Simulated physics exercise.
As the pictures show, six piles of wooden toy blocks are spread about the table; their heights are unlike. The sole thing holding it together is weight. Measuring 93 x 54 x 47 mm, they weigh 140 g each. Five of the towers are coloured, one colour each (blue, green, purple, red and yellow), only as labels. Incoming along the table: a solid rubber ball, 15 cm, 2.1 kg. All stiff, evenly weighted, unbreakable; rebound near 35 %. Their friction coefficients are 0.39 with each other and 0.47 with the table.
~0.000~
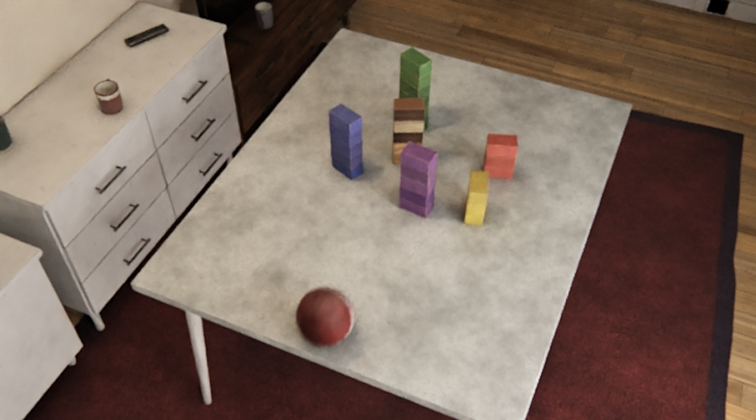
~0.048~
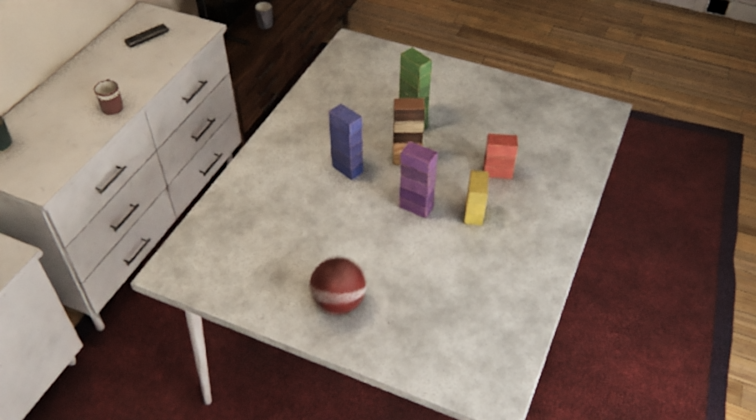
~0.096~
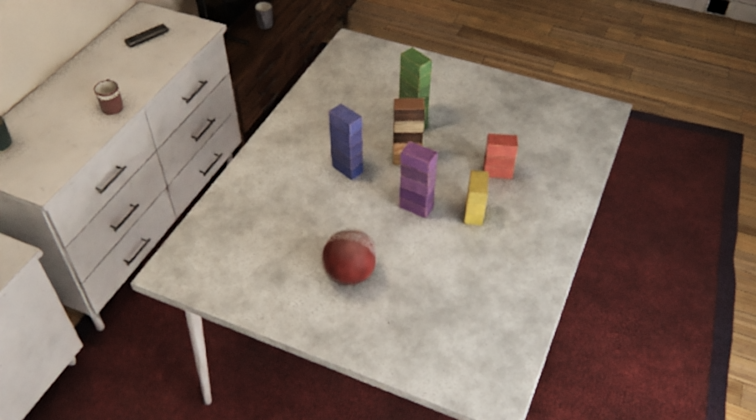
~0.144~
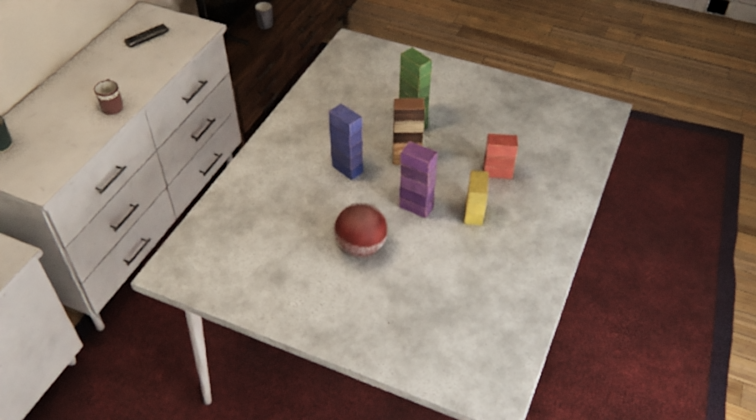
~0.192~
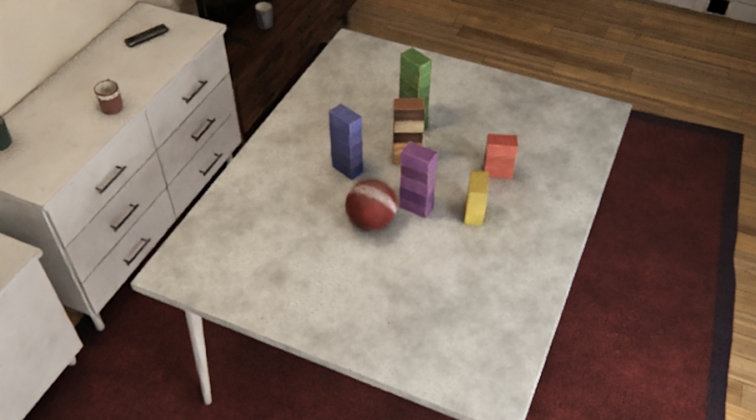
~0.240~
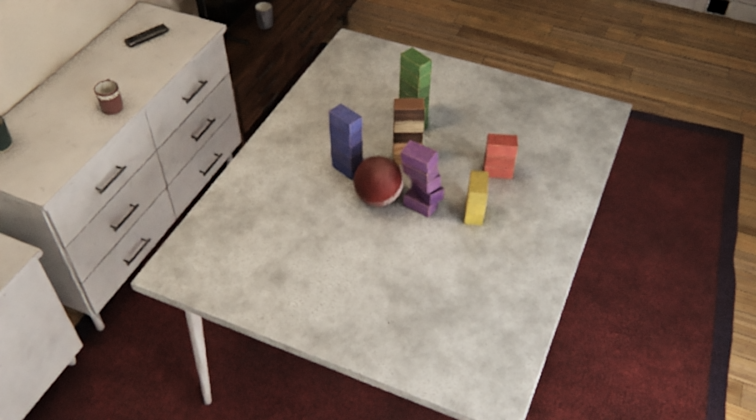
Red ball rolling across a grey table towards coloured block towers, knocking into the purple one and shifting its blocks.
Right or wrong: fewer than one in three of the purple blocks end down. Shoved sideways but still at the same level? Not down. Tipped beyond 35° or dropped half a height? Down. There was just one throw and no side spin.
Wrong, it is more than a third.
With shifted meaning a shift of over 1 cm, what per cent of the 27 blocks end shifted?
That comes to 80 in a hundred.
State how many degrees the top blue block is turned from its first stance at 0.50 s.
It sits at about 70 degrees.
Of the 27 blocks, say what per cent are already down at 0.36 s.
20 per cent by then.
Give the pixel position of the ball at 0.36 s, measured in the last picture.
It should be about (388, 138) in pixels.
By 0.36 s, ball still moving; 4 of the 5 purple blocks down (6 of 27 in all colours); top purple block tilted 42°, 53 mm lower; top blue block tilted 10°.
By 0.50 s, ball still moving; 4 of the 5 purple blocks down (9 of 27 in all colours); top purple block on its side; top blue block tilted 71°, 56 mm lower.
By 0.72 s, ball still moving; 4 of the 5 purple blocks down (17 of 27 in all colours); top purple block on its side; top green block on its side.
When it is over (1.5 s), ball rolling away; 4 of the 5 purple blocks down (17 of 27 in all colours); top purple block on its side; top green block on its side. That is 80 per cent. In pixels of the last frame, middles, top purple block near (397, 207), top green block near (412, 127).
